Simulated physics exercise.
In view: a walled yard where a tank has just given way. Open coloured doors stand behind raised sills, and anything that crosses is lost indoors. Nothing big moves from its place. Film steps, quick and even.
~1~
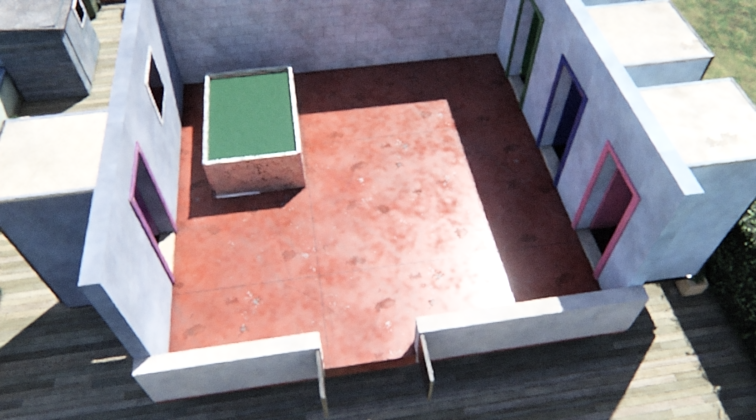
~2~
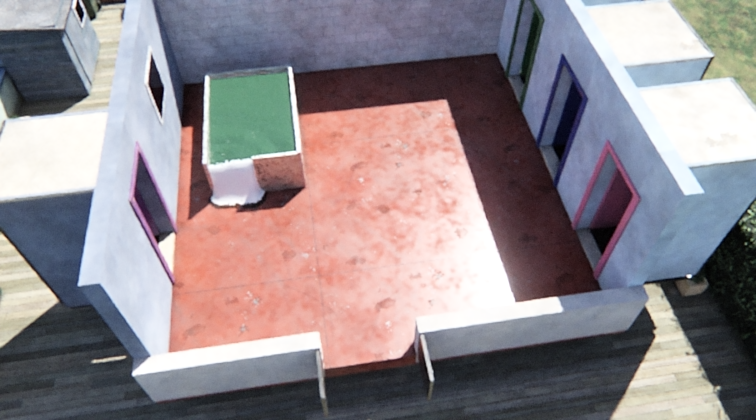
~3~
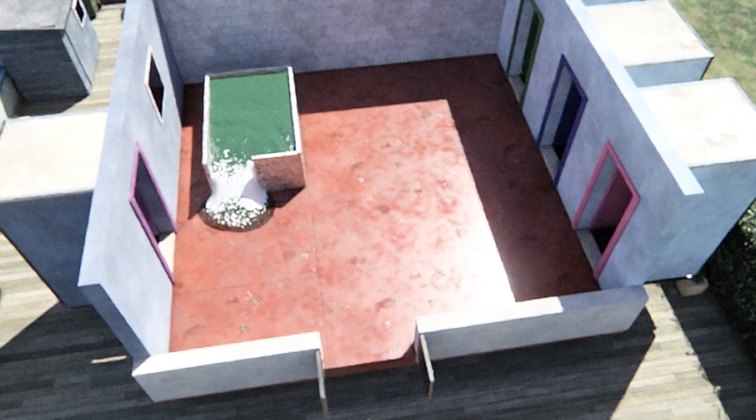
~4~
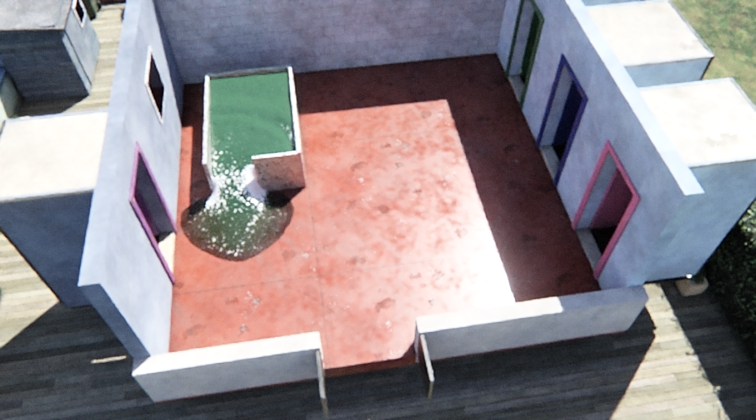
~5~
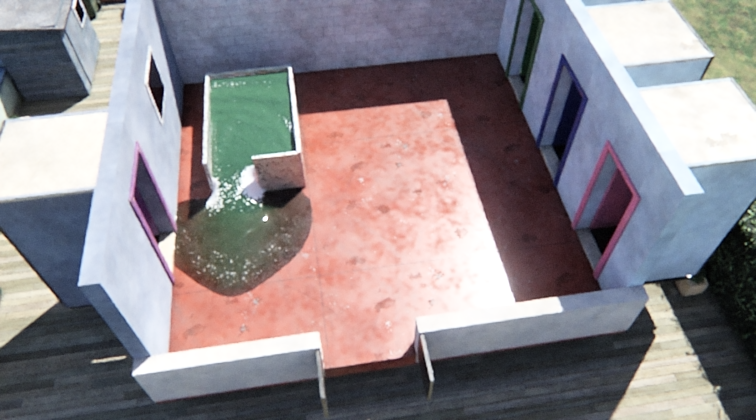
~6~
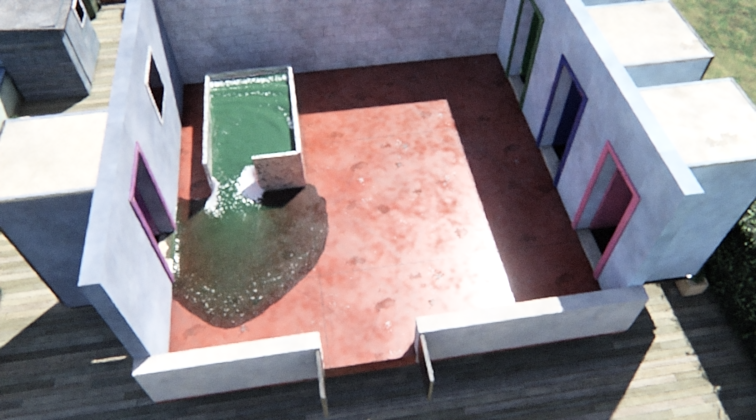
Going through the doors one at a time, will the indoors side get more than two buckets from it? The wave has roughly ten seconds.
Purple door: More than two buckets; blue door: Two buckets at most; green door: Two buckets at most; pink door: More than two buckets.
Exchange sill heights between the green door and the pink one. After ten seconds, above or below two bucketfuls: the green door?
Well, the way I see it, the green door lets in less.
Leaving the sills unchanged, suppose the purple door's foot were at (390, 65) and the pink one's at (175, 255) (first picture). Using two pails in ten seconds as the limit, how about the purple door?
The purple one does not overflow.
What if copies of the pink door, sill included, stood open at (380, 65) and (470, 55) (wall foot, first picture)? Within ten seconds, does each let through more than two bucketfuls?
Falls short; falls short.
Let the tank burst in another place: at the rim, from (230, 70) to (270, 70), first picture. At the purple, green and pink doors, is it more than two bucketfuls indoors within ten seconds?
Going door by door: The purple one stays safe, the green one gets too much, and the pink one gets too much.
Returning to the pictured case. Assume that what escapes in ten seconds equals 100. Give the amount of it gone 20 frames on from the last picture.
Roughly 35 percent of it.
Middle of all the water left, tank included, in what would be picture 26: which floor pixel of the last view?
The spot I would choose is (272, 218).
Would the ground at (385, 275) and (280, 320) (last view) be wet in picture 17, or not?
Taken in order, drenched then drenched.
A moment on, water covers 25 % of the floor; the purple door over two buckets in, the blue door not reached, the green door not reached, the pink door not reached.
Next, water covers 25 % of the floor; the purple door far over two buckets in, the blue door not reached, the green door not reached, the pink door not reached.
Then, water covers 30 % of the floor; the purple door far over two buckets in, the blue door not reached, the green door not reached, the pink door not reached.
Later, water covers 55 % of the floor; the purple door far over two buckets in, the blue door wet at the sill, nothing in, the green door not reached, the pink door far over two buckets in.
In the end, water covers 75 % of the floor; the purple door far over two buckets in, the blue door wet at the sill, nothing in, the green door wet at the sill, nothing in, the pink door far over two buckets in.
